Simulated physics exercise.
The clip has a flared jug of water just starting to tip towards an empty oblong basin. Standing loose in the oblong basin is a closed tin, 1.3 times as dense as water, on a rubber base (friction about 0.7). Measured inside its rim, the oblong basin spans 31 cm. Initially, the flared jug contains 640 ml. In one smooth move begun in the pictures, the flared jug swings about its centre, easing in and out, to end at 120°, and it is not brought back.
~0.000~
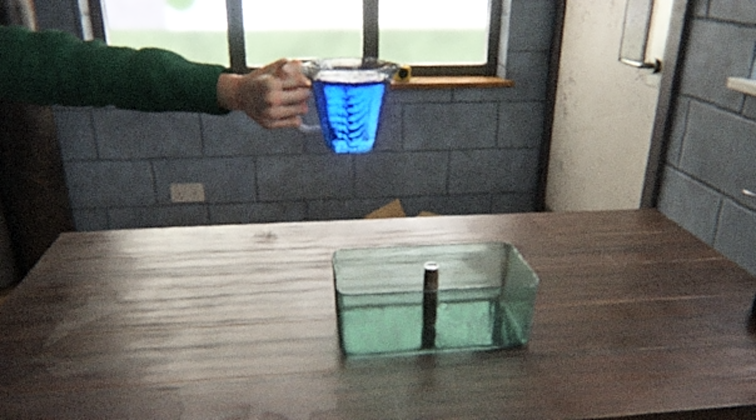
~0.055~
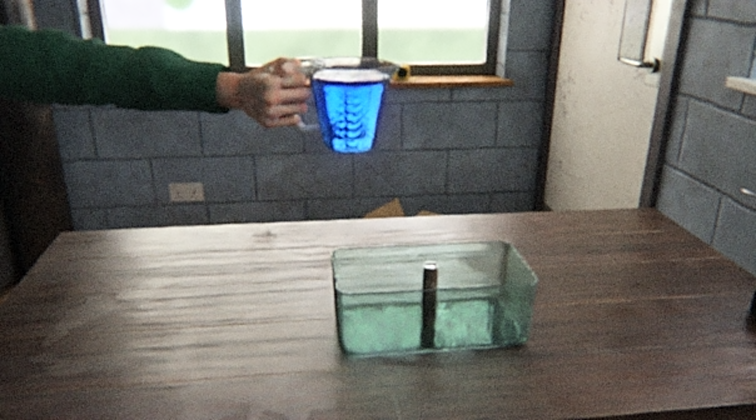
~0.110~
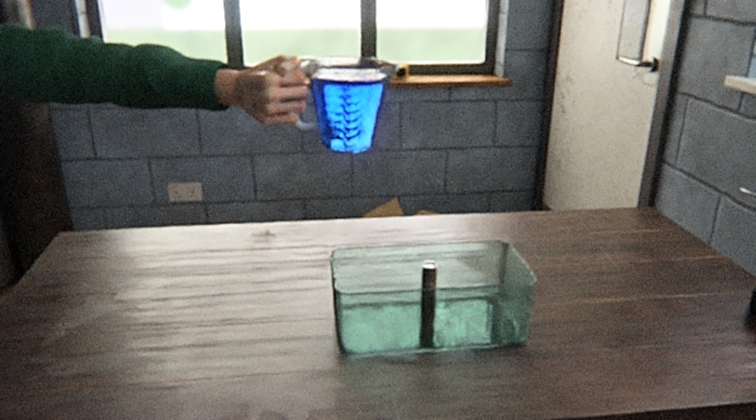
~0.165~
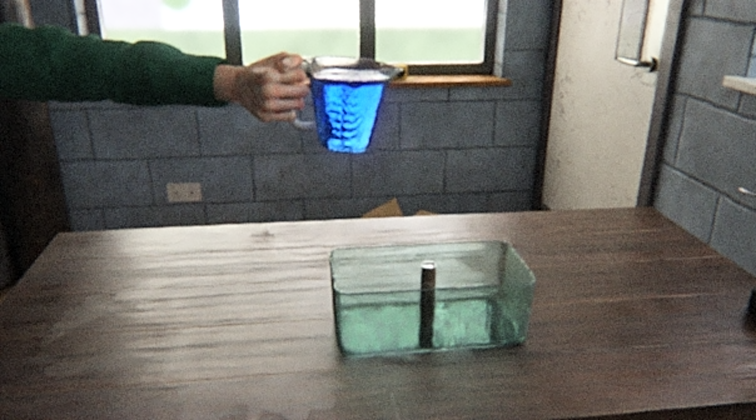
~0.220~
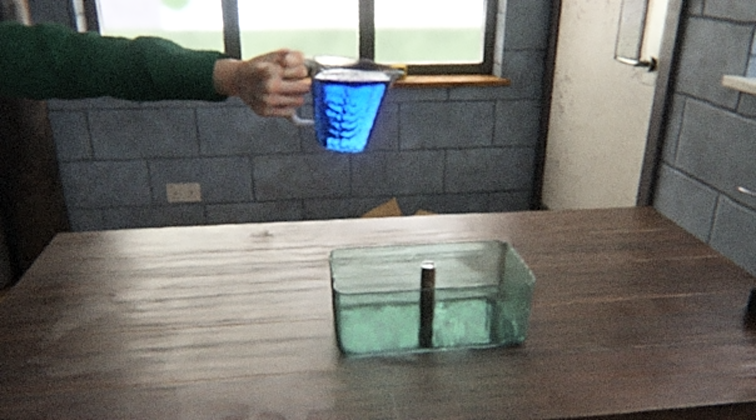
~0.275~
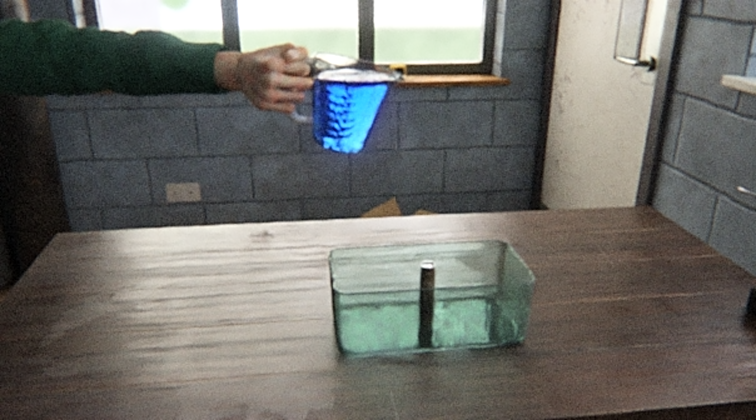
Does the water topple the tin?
It rides it out.
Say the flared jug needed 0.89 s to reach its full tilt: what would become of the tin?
Result: Tin tipped over.
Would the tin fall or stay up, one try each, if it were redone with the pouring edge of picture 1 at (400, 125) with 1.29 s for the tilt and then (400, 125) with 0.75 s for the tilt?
First it topples; then it topples.
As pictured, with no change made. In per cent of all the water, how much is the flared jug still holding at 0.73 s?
Some 64 % of it is still there.
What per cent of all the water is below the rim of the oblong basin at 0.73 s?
About 6%.
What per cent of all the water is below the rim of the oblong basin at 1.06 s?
My estimate is about 68 percent.
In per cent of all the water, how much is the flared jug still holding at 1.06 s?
6 per cent or thereabouts.
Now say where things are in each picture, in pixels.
In the first frame, it leans 0°; its right rim is at (403, 65); the water meets the walls at (312, 77) and (390, 76); the oblong basin's rim runs from (335, 272) to (524, 262); the tin's top is at (431, 269).
In the second frame, it leans 1°; its right rim is at (402, 65); the water meets the walls at (312, 76) and (388, 75).
In the third frame, it leans 2°; its right rim is at (402, 66); the water meets the walls at (311, 75) and (388, 76).
In the fourth frame, it leans 5°; its right rim is at (403, 68); the water meets the walls at (312, 76) and (388, 77).
In the fifth frame, it leans 8°; its right rim is at (404, 72); the water meets the walls at (314, 76) and (390, 77).
In the sixth frame, it leans 13°; its right rim is at (406, 76); the water meets the walls at (315, 77) and (394, 77).
By 0.73 s the tilt is 72° and 64 per cent is still to pour; the tin stands where it began.
By 1.06 s the tilt is 111° and 6 per cent is still to pour; the tin stands where it began.
By 1.41 s the tilt is 120° and 0 per cent is still to pour; the tin stands where it began.
By 1.79 s the tilt is 120° and 0 per cent is still to pour; the tin stands where it began.
At rest the tin stands where it began.
